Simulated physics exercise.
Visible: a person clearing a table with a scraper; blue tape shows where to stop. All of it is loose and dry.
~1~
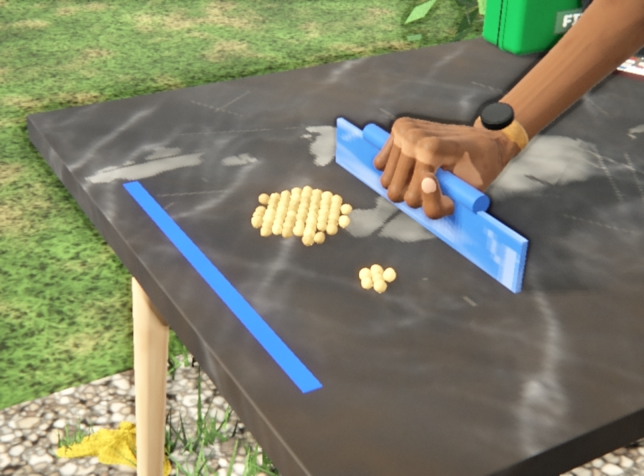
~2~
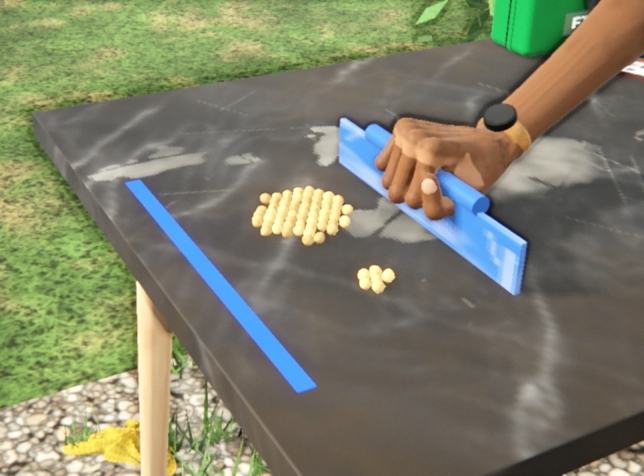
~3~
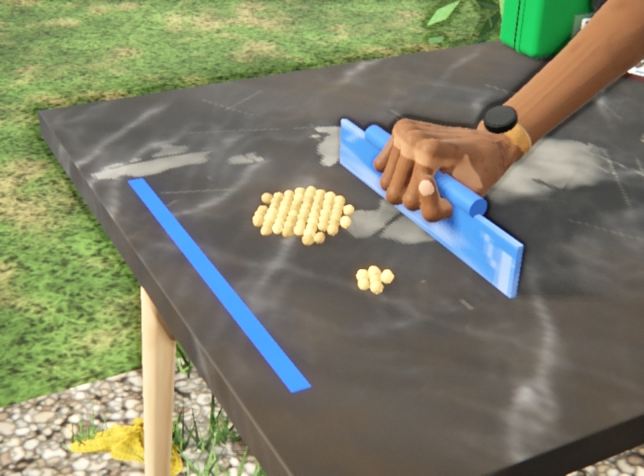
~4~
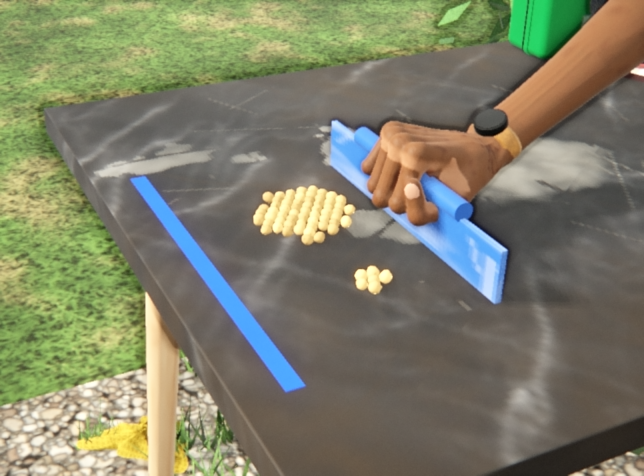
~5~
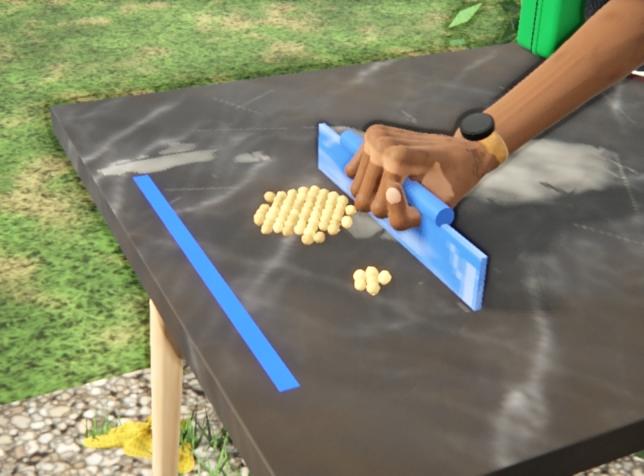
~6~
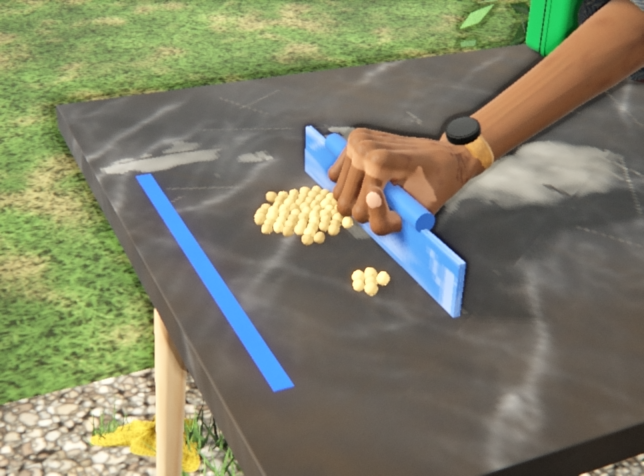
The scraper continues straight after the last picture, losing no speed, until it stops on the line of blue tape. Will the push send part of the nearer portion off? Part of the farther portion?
Nearer portion: Nothing goes off; farther portion: Part goes off.
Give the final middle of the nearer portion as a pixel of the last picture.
Its centre ends up around (213, 317).
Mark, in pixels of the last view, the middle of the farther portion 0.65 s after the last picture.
I'd mark it somewhere close to (234, 222).
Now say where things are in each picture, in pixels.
Scraper near (506, 255), at rest; blue tape near (137, 191), about two fingers from the edge; edge at (161, 288); nearer portion near (379, 279), a few dried chickpeas; farther portion near (303, 213), some dried chickpeas, in the first frame.
Scraper near (505, 256), at rest; farther portion near (304, 213), in the second frame.
Scraper near (502, 259); nearer portion near (376, 280), in the third frame.
Scraper near (487, 264); farther portion near (306, 212), in the fourth frame.
Scraper near (467, 270); nearer portion near (373, 281), in the fifth frame.
Scraper near (446, 276); blue tape near (149, 184); edge at (153, 279); nearer portion near (371, 282); farther portion near (307, 212), in the sixth frame.
Then, 0.65 s on from there, scraper still moving, near (283, 202); nearer portion all on the table, its front near (293, 300); farther portion all on the table, its front near (174, 224).
Then, 1.31 s on from there, scraper stopped at the blue tape; nearer portion all on the table, its front near (195, 322); farther portion near a third over the edge.
In the end, scraper stopped at the blue tape; nearer portion all on the table, its front near (195, 322); farther portion near a third over the edge.
